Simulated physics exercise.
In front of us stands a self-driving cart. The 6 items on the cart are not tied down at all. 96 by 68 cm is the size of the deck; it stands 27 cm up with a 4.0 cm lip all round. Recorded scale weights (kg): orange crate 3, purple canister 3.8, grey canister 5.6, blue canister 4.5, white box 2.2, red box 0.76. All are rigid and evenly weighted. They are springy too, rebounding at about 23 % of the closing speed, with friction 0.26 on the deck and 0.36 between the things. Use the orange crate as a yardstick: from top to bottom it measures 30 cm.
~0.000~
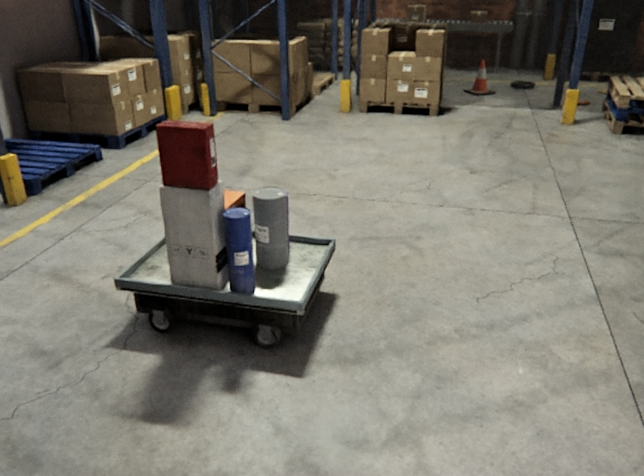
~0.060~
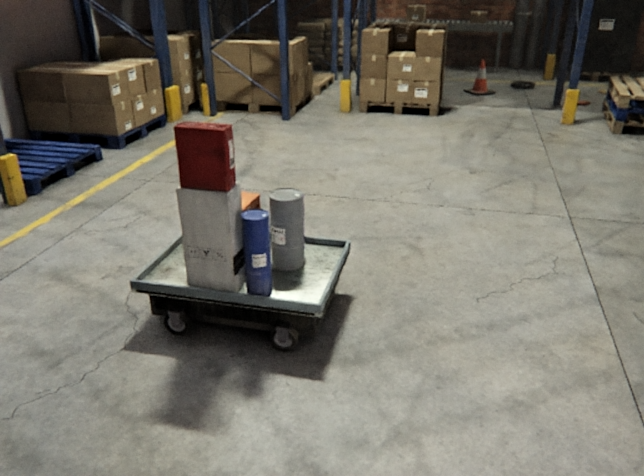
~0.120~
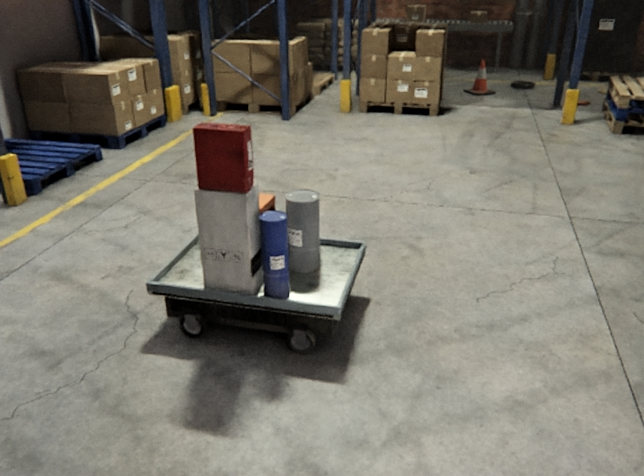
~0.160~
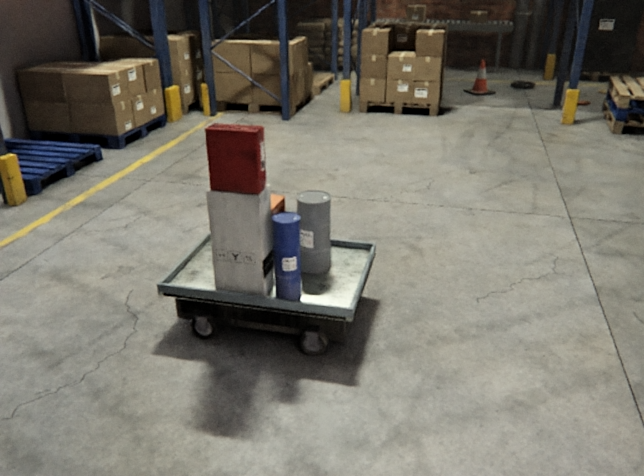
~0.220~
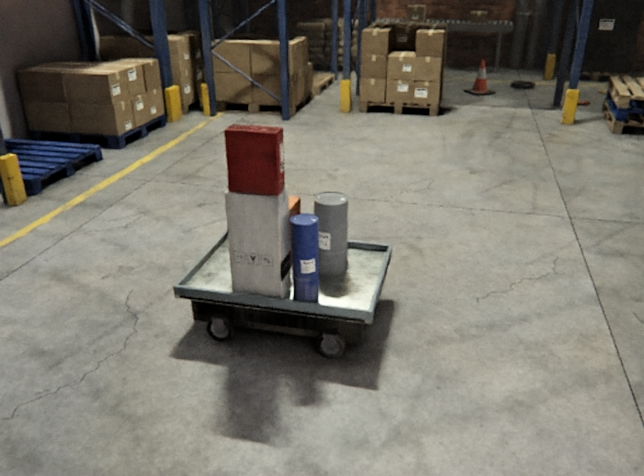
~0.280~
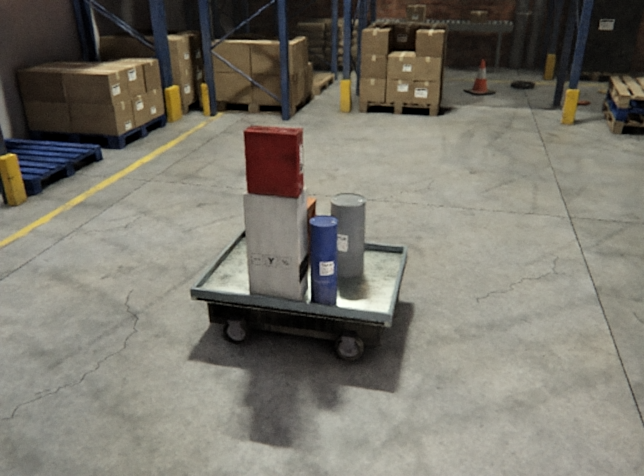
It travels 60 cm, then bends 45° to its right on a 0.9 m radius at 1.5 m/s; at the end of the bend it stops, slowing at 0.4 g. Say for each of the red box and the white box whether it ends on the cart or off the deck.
As I see it, the red box winds up on the deck; the white box winds up on the deck.
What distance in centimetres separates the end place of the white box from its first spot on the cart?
About 22 cm.
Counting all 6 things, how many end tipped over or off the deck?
That makes 2.
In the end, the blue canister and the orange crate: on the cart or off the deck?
Once it settles, the blue canister keeps within bounds; as for the orange crate, it keeps within bounds.
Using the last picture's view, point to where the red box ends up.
Near (611, 290).
By 0.78 s, 117 cm covered, turned 27°; red box 7 cm from its spot near (420, 182); white box 5 cm from its spot near (411, 272); grey canister tilted 9°.
By 1.18 s, 175 cm covered, turned 45°; red box 8 cm from its spot near (520, 233); white box 6 cm from its spot near (500, 337); grey canister tilted 29°.
By 1.48 s, 189 cm covered, turned 45°, stopped; grey canister now off the deck; red box 19 cm from its spot near (584, 277); white box 16 cm from its spot near (556, 383).
By 1.78 s, 189 cm covered, turned 45°, stopped; purple canister now off the deck; red box 27 cm from its spot near (611, 290); white box 22 cm from its spot near (573, 394).
When it is over (2.3 s), off the deck, purple canister and grey canister; not toppled but over 10 cm from the start, orange crate, blue canister, white box and red box. In the last view, red box near (611, 290), white box near (573, 394).
